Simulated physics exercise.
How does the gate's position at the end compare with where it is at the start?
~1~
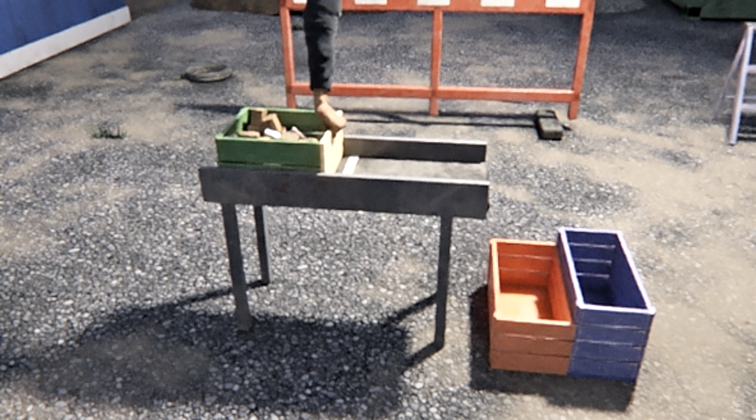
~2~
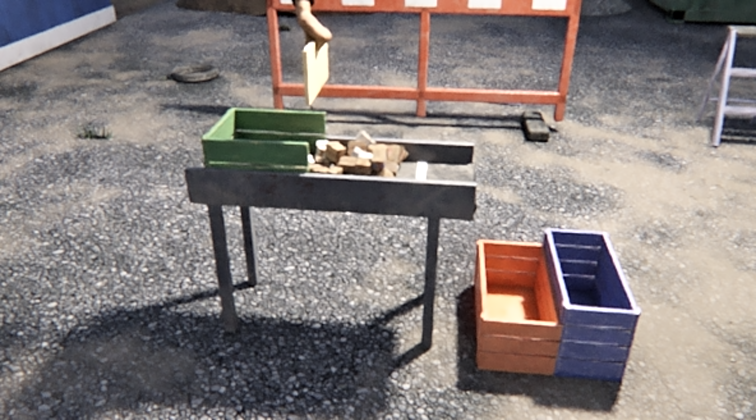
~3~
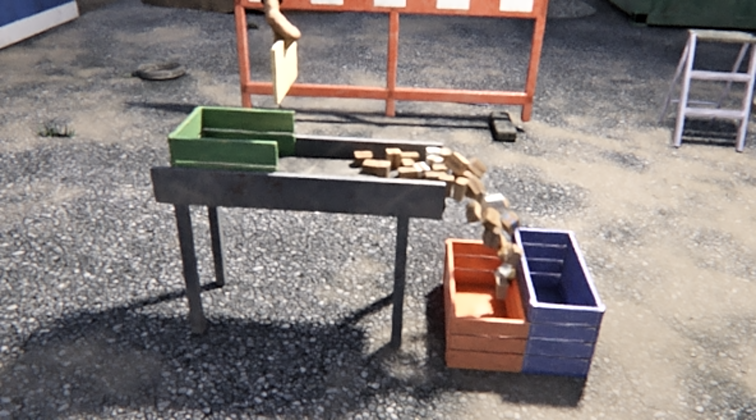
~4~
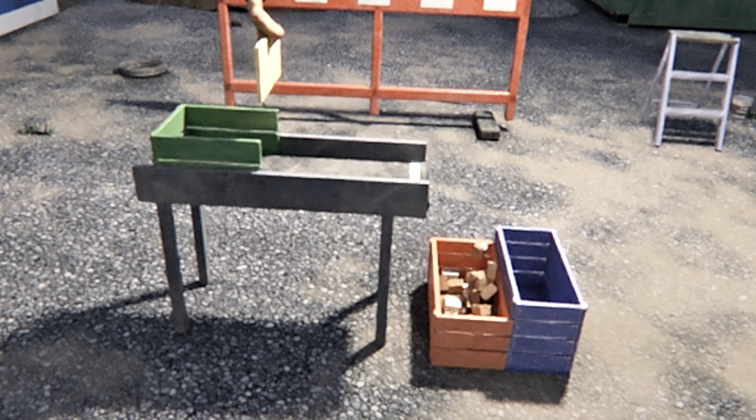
At the start the gate is down at the open end of the green pen. By the end it is held up in the air, above the pen and belt.
A gate rises, and small blocks ride the belt and tumble into the orange tote.
